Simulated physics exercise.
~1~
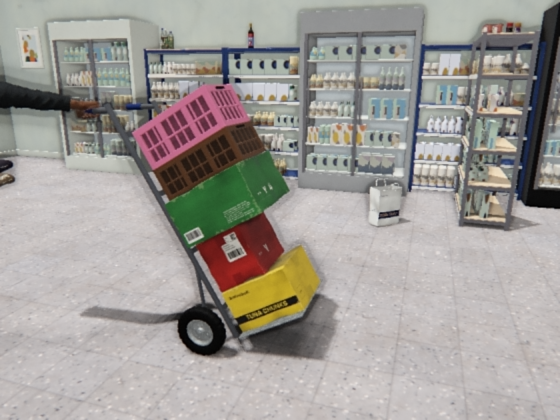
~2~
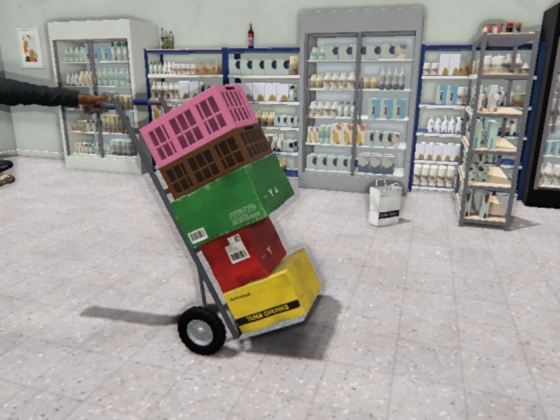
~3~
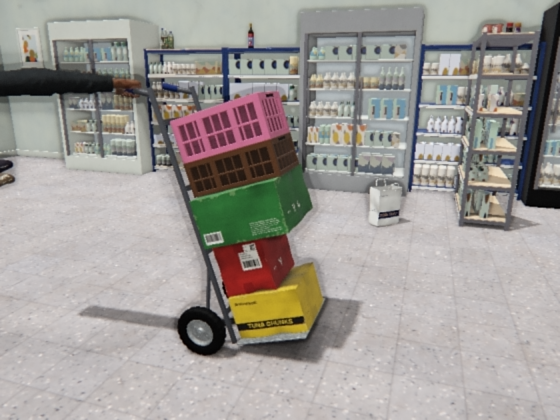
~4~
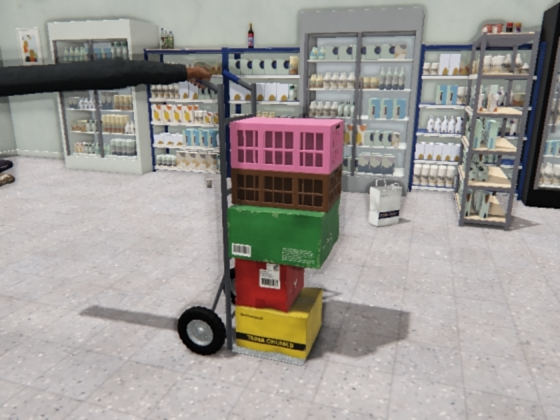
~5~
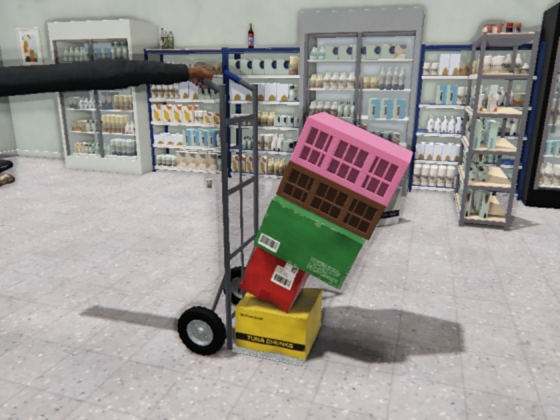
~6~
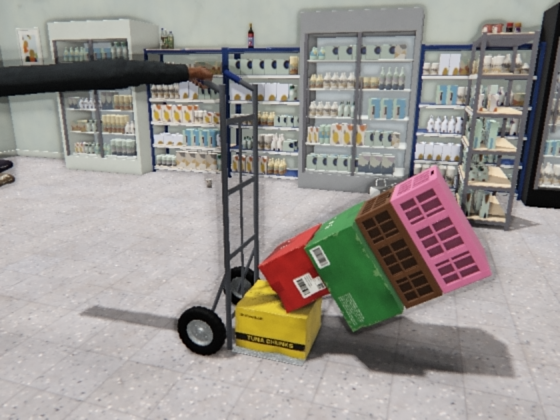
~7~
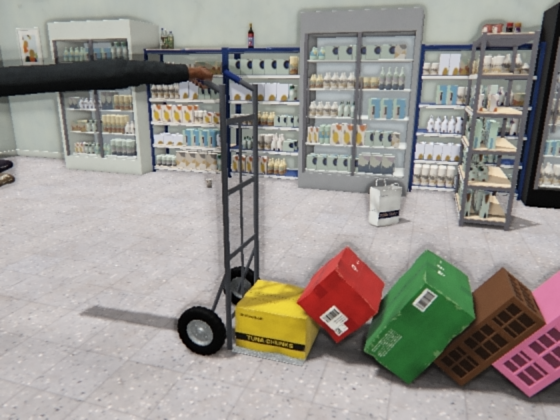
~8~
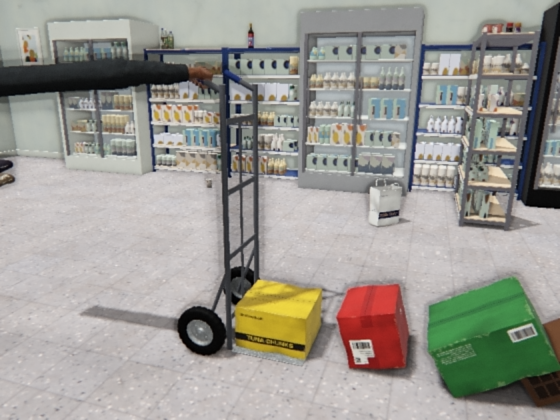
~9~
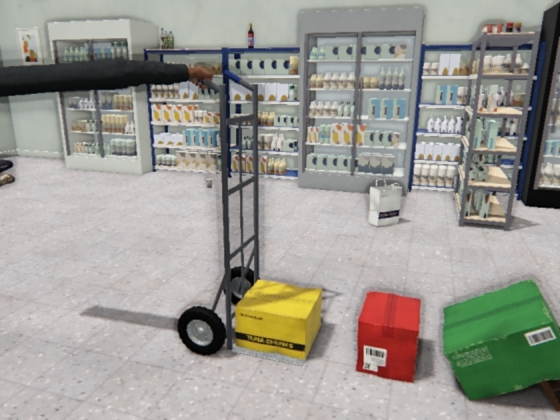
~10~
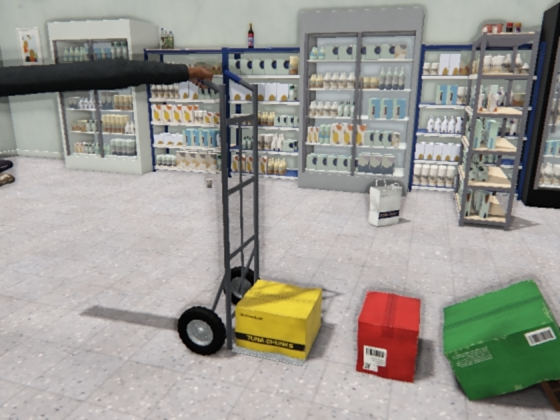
In this clip, an outstretched arm tips a loaded hand truck upright in a shop, and the stacked crates and boxes topple off to the right, leaving only the yellow box at its base while the red and green boxes rest on the floor.
